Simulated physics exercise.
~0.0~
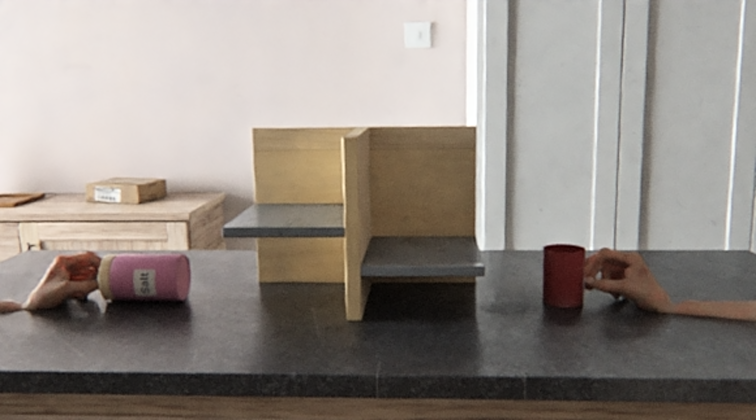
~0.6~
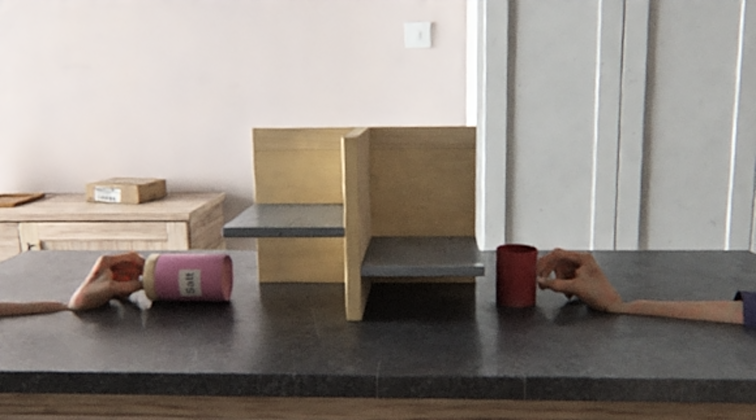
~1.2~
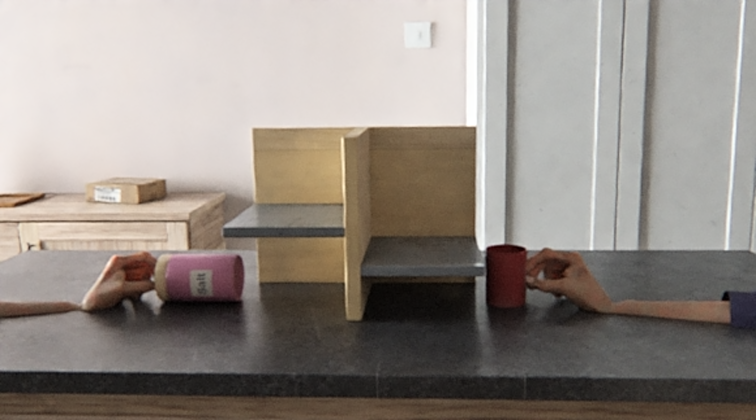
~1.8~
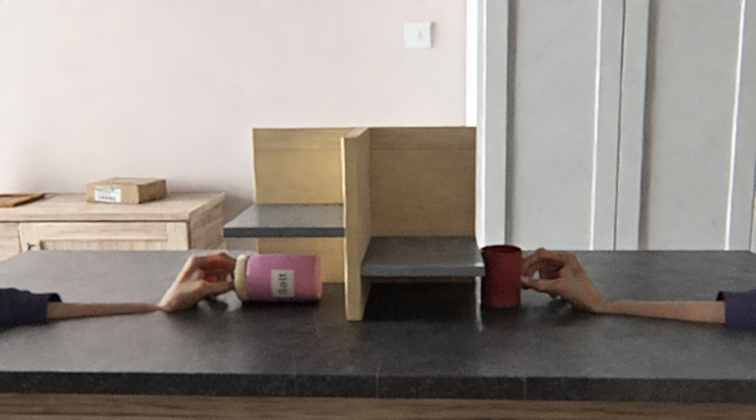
A pink jar lying on its side and an upright red beaker are pushed toward each other by two hands, across a dark countertop seen from the front by a still camera. Between them stands a wooden rack with a low grey shelf on each side of a central divider, before a pale wall and grey doors. The beaker slides left from the right side and stops at the edge of the right shelf. The jar slides right toward the left shelf, still lying down. Finally, the jar goes in beneath its shelf, while the beaker stays caught outside.
